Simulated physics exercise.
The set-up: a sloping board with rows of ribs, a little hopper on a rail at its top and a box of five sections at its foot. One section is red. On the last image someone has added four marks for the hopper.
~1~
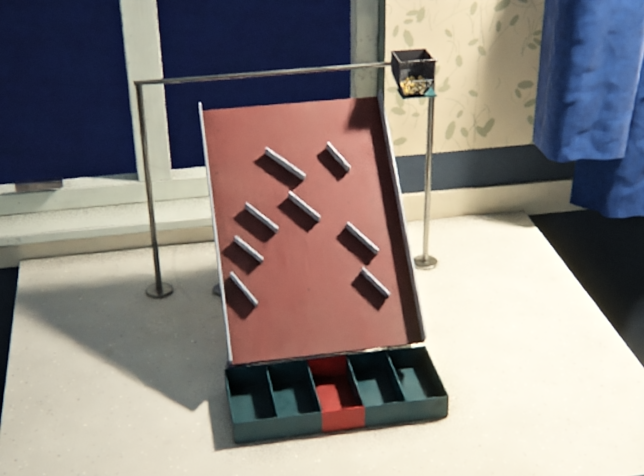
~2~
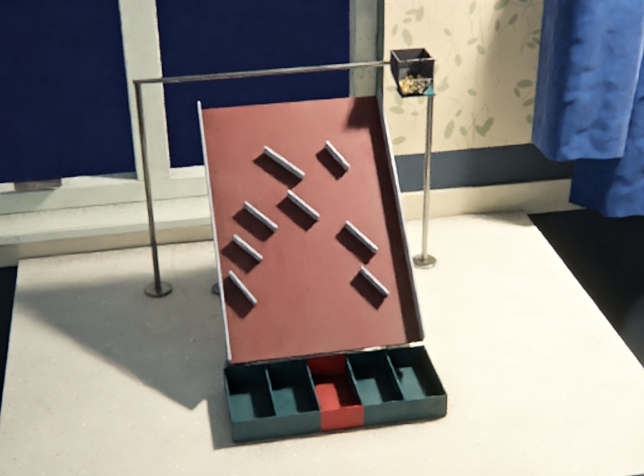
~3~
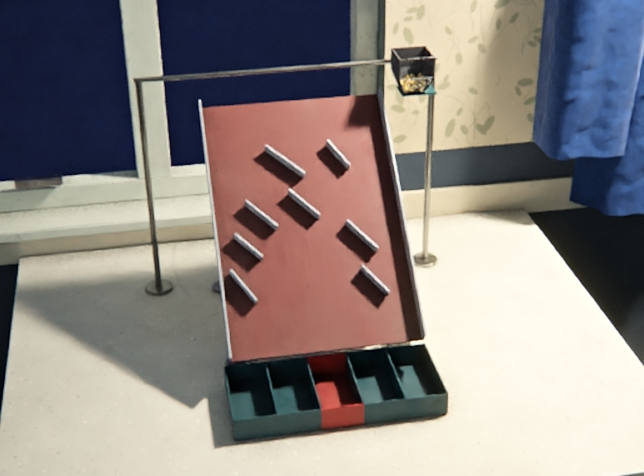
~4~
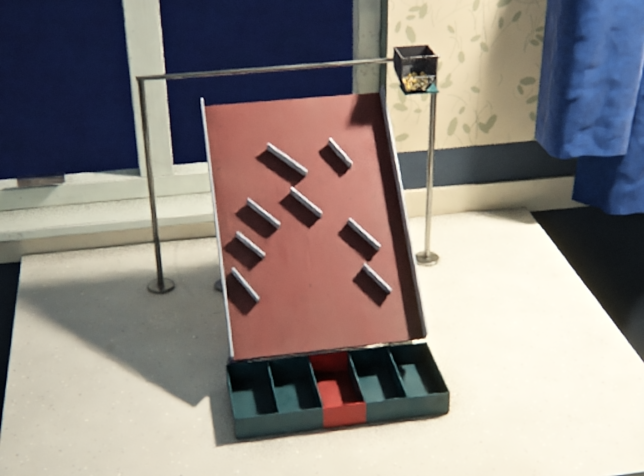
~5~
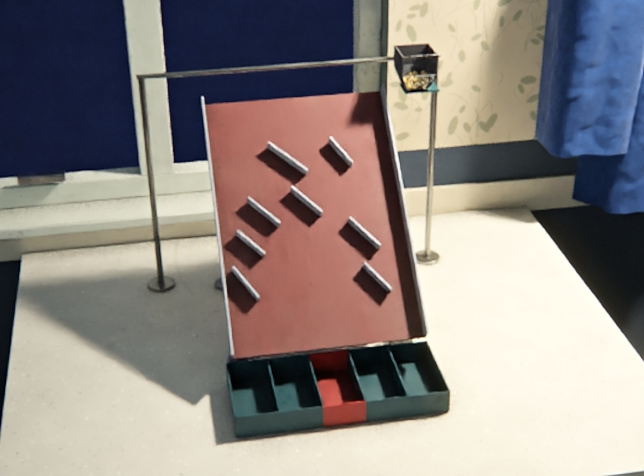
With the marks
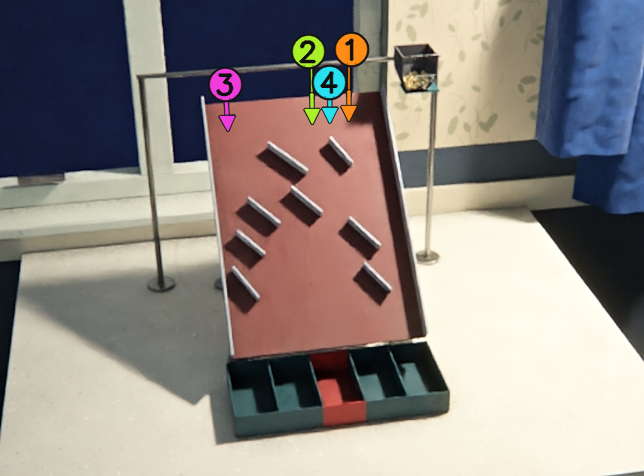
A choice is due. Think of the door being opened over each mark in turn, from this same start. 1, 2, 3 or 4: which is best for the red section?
The answer is mark 3.
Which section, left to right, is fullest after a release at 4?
It is the fifth one.
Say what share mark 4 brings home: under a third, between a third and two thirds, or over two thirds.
Under a third.
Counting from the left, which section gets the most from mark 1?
The fifth.
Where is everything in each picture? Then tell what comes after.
Hopper (412, 85), puffed corn balls, door shut, in the first frame.
Ribs (265, 147) to (304, 174), (327, 141) to (349, 166), (245, 202) to (277, 227), in the second frame.
Ribs (289, 189) to (320, 214), (235, 233) to (262, 256), (347, 220) to (378, 248), in the third frame.
Ribs (233, 268) to (259, 298), (364, 264) to (391, 290), in the fourth frame.
Red section (345, 412), number 3 of 5 from the left, in the fifth frame.
On the marked copy, mark 1 meets the board at (348, 115); mark 2 meets the board at (312, 118); mark 3 meets the board at (227, 125); mark 4 meets the board at (329, 117).
If 1 is chosen, not one piece in the red section, almost all in other sections, about a tenth outside the box.
If 2 is chosen, about a tenth in the red section, roughly two thirds in other sections, roughly a quarter outside the box.
If 3 is chosen, roughly a third in the red section, roughly half in other sections, about a tenth held on the board.
If 4 is chosen, just a few in the red section, the larger part in other sections, roughly a quarter outside the box.
